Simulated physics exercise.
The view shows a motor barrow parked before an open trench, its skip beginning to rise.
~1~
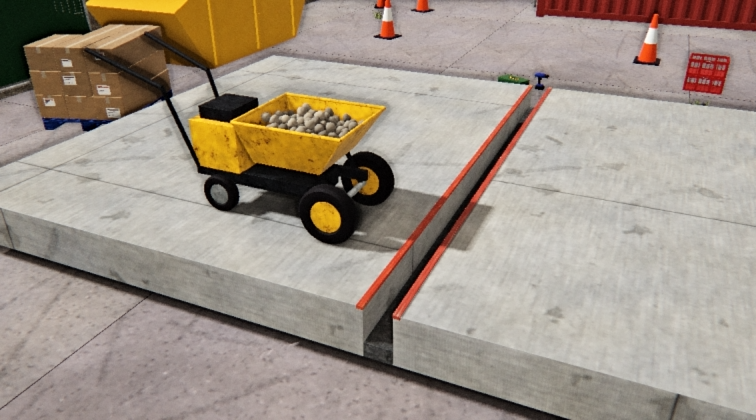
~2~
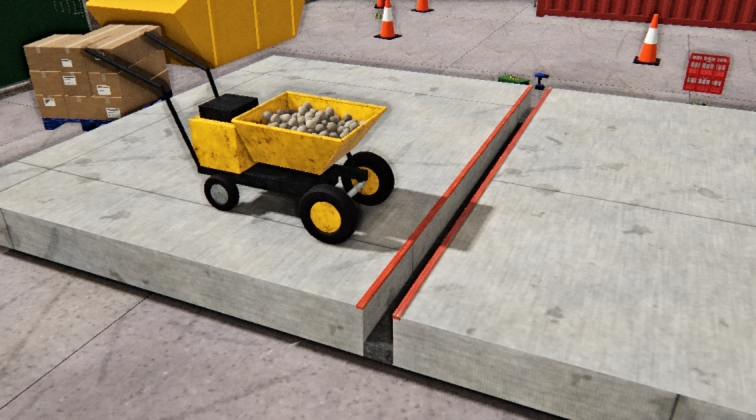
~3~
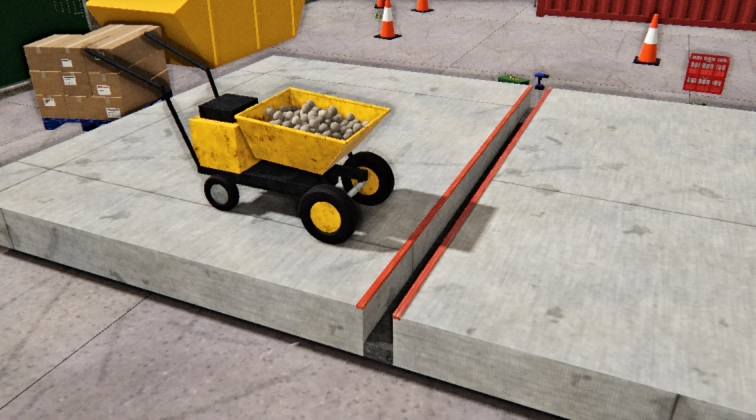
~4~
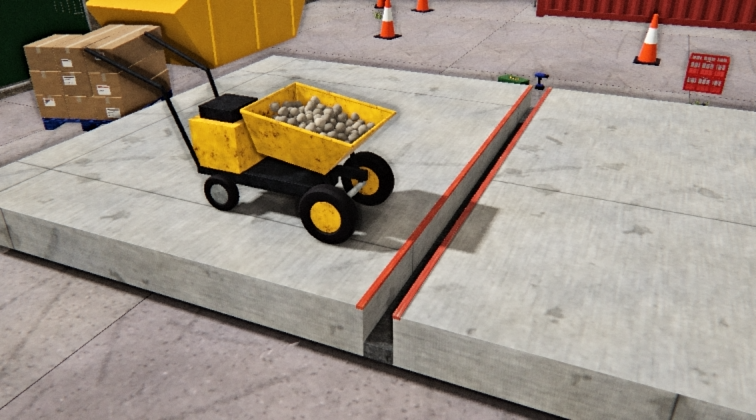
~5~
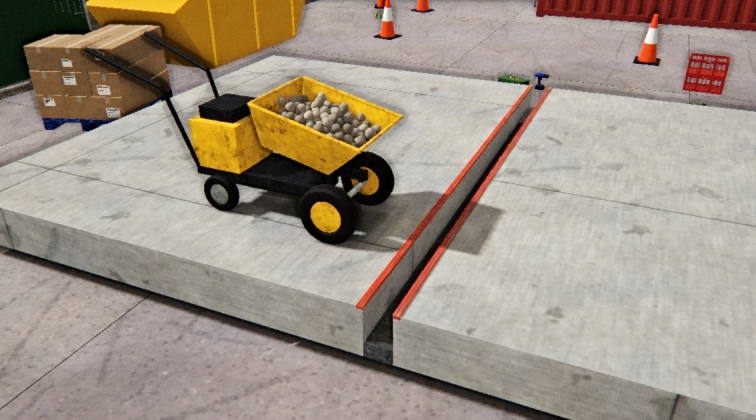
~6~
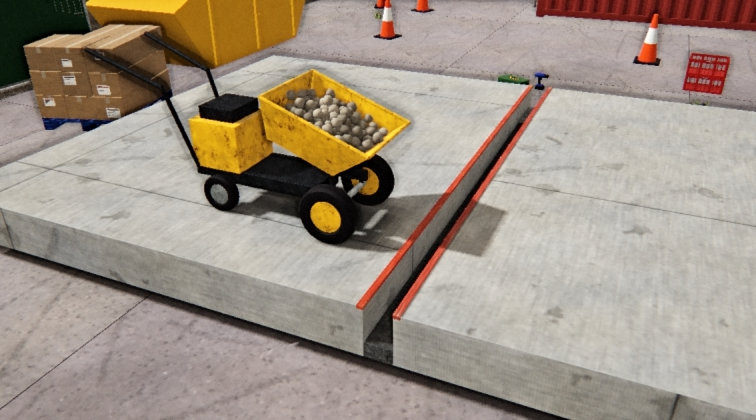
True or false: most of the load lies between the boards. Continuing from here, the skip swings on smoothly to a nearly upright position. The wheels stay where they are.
False.
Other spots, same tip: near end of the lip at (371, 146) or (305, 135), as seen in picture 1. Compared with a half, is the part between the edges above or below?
From the first position short of one half lands between the edges, from the second beyond one half.
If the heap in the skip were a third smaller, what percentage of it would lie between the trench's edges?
I'd put it at about 40 per cent.
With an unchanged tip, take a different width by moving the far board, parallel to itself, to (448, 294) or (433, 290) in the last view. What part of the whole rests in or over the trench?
Lab note: Try one about 90 %, try two about 70 %.
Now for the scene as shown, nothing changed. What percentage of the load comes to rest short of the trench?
Around 0 %.
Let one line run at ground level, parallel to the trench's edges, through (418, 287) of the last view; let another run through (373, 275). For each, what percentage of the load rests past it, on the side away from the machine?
Result, first then second: 60 %, 100 %.
Just after the last frame, skip tipped steeply; every one in the skip.
A moment on, skip tipped right over; roughly two thirds in the skip; about a tenth in or heaped over the trench; roughly a quarter beyond it; just a few falling.
Further on, skip tipped right over; just a few in the skip; roughly a third in or heaped over the trench; roughly two thirds beyond it.
When it is over, skip tipped right over; roughly a third in or heaped over the trench; roughly two thirds beyond it.
